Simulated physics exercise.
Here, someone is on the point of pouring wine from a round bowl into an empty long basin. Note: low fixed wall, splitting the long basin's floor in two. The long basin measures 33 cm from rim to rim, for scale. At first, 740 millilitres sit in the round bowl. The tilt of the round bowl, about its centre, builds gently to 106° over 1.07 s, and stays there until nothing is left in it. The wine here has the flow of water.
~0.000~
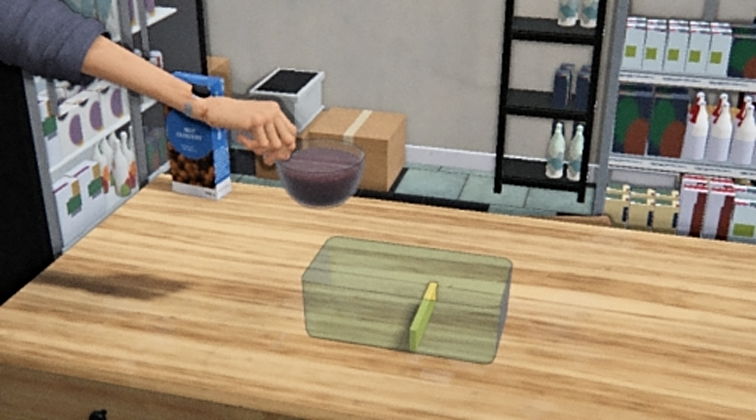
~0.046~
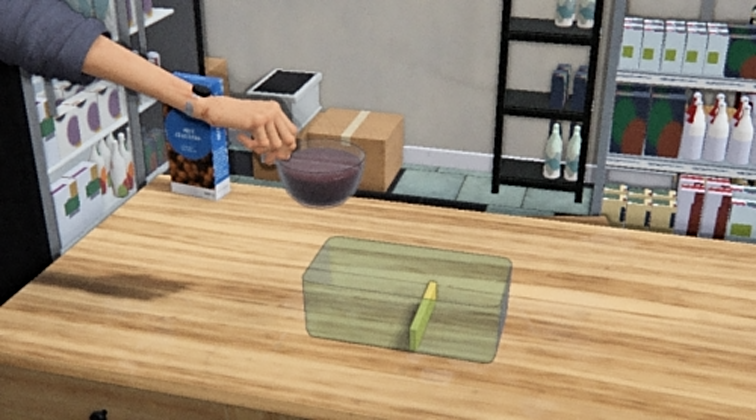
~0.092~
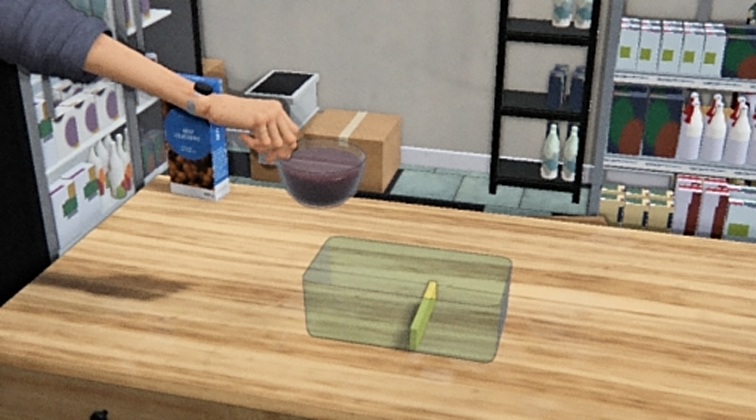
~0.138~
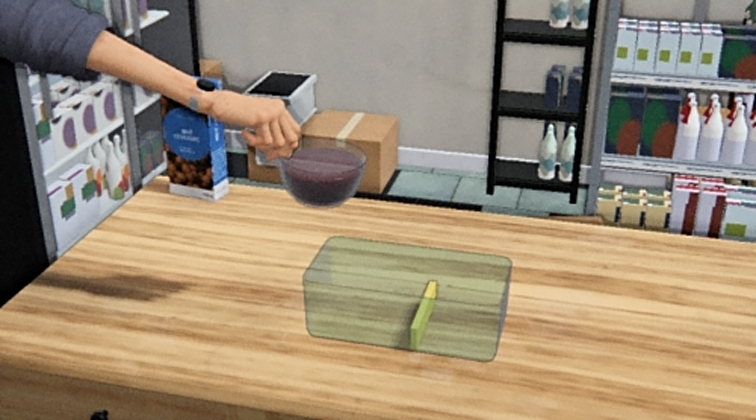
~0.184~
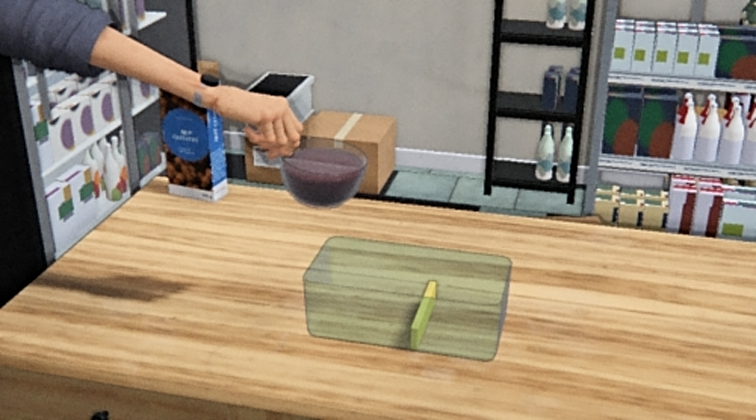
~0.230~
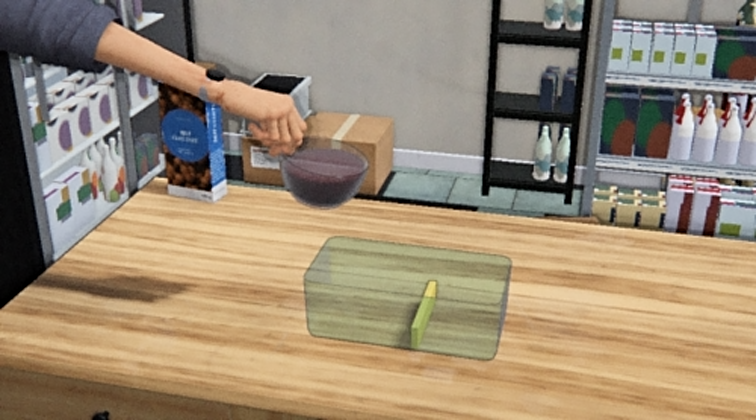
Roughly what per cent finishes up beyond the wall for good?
Roughly 6 per cent.
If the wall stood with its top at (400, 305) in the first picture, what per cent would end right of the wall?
Around 65 %, I'd say.
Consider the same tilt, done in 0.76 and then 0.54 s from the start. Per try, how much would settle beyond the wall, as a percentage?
Respectively about 5 and 10 percent.
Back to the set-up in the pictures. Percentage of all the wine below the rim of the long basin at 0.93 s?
That comes to about 86 percent.
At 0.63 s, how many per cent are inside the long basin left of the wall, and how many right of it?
I'd say some 14 in a hundred on the left and 0 on the right.
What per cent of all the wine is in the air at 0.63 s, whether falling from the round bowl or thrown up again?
Near 36 in a hundred.
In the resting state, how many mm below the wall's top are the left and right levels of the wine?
I'd say some 20 mm on the left and some 42 mm on the right.
Then, 0.63 s in, the tilt is 68° and 50 per cent is still to pour, 13 is left of the wall and 0 right of it.
Then, 0.93 s in, the tilt is 101° and 4 per cent is still to pour, 83 is left of the wall and 3 right of it.
Then, 1.24 s in, the tilt is 106° and 0 per cent is still to pour, 93 is left of the wall and 5 right of it.
Then, 1.57 s in, the tilt is 106° and 0 per cent is still to pour, 93 is left of the wall and 6 right of it.
Finally, 93 per cent lies left of the wall, 6 right of it and 1 outside.
